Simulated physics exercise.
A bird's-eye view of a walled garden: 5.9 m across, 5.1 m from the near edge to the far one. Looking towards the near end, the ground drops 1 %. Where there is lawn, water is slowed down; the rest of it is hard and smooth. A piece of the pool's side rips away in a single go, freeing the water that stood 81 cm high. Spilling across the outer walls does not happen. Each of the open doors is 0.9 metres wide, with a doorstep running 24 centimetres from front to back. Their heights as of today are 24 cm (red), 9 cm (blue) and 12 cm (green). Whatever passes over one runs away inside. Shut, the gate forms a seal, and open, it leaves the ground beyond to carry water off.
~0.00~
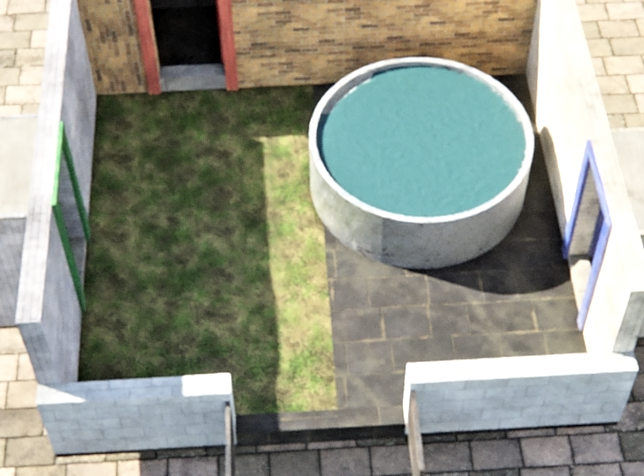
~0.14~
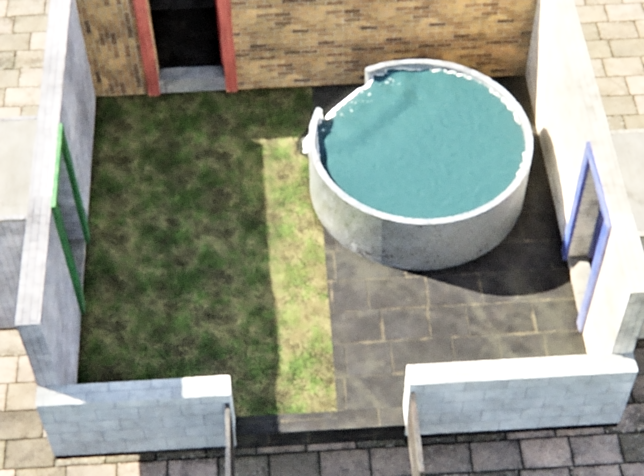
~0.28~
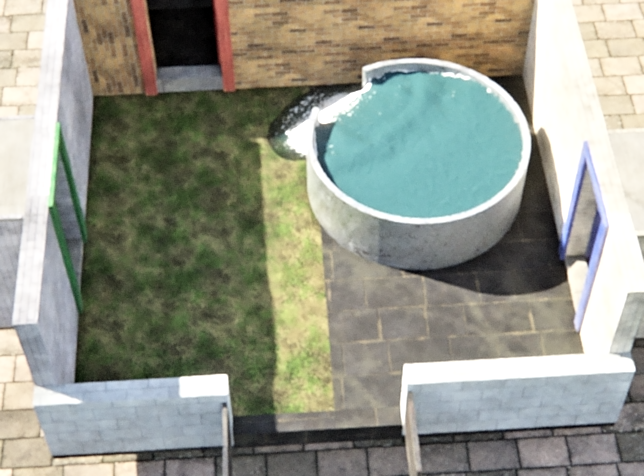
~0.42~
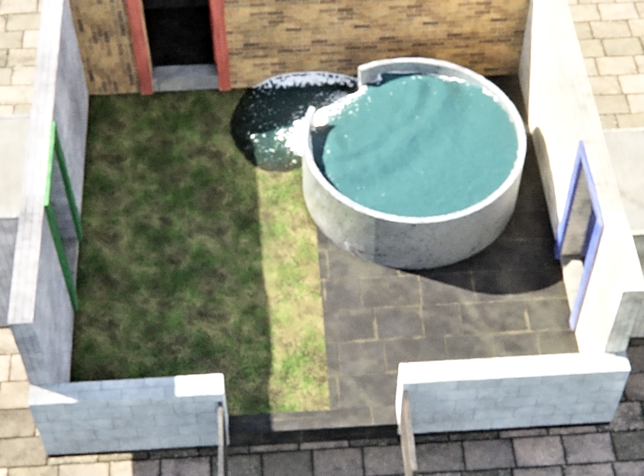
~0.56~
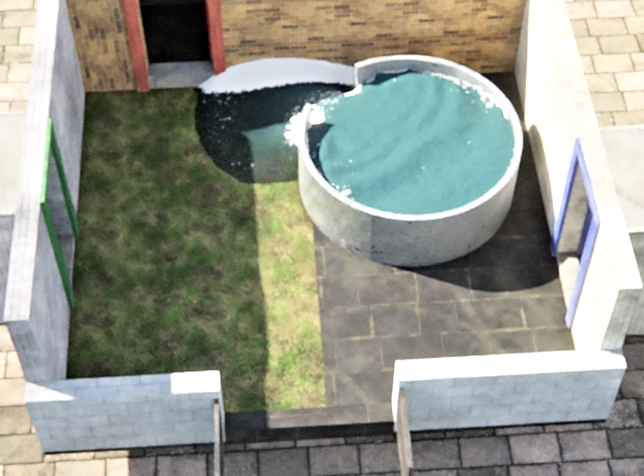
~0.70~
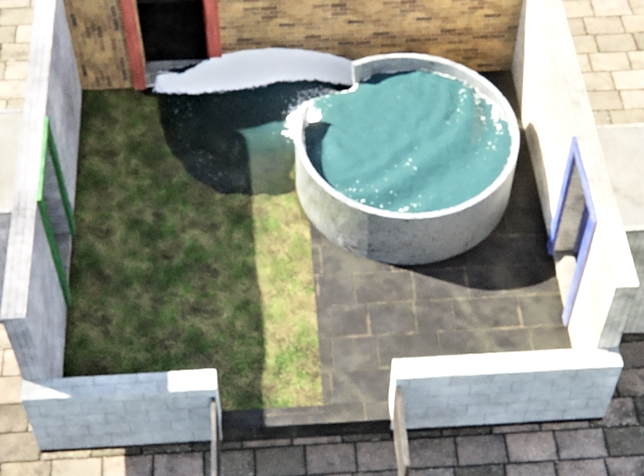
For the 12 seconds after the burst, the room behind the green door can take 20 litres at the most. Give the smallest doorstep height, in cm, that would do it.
I would say 10.5 cm.
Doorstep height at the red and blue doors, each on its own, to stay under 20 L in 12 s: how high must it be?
About 19 cm at red and 15 cm at blue.
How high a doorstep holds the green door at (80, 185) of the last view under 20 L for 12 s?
Minimum: Close to 23 cm.
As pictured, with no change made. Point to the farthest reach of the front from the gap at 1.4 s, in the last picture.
Somewhere near the pixel (83, 92).
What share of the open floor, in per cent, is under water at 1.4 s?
I'd say near 25 percent is wet.
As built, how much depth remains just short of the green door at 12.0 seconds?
Roughly 10.5 cm deep.
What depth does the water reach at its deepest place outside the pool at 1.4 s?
Close to 55 centimetres.
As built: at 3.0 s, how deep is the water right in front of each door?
Red door 17 cm, blue door 0 cm, green door 14 cm.
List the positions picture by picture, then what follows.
Still water, 81 cm deep, in the pool at (421, 140); the green door at (71, 220) is dry, in the first frame.
The front is at a hidden place, 0.3 m from the gap on the far side; 0.3 m2 of floor is wet, 81 cm left at the back, in the second frame.
Water pours out on the far side and has run 0.8 m, to (302, 100); about 11 cm deep outside, 81 cm at the back, in the third frame.
The front is at (253, 89), 1.4 m from the gap on the far side; 1.8 m2 of floor is wet, 81 cm left at the back, in the fourth frame.
The front is at (201, 89), 1.9 m from the gap on the far side; 2.7 m2 of floor is wet, 81 cm left at the back, in the fifth frame.
The front is at (145, 89), 2.5 m from the gap on the far side; 3.6 m2 of floor is wet, 80 cm left at the back; the green door at (56, 216), 3.9 m from the gap, is still 2.1 m from the nearest water, in the sixth frame.
After 1.4 s water covers 25 % of the floor, deepest (55 cm) near (308, 91); it has not reached the green door.
After 3.0 s water covers 50 % of the floor, deepest (38 cm) near (83, 92); 14 cm at the green door, 0 litres in over its 12 cm doorstep.
After 12.0 s water covers 100 % of the floor, deepest (18 cm) near (572, 389); 11 cm at the green door, 8 litres in over its 12 cm doorstep.
At the green door as built, the water arrived by 2.2 s and peaked near 15 cm at 3.2 s.
With a doorstep of 9.5 cm, 33 litres would have come in within the 12 s; with 13 cm, 4 litres. So under 20 litres takes about 10.5 cm.
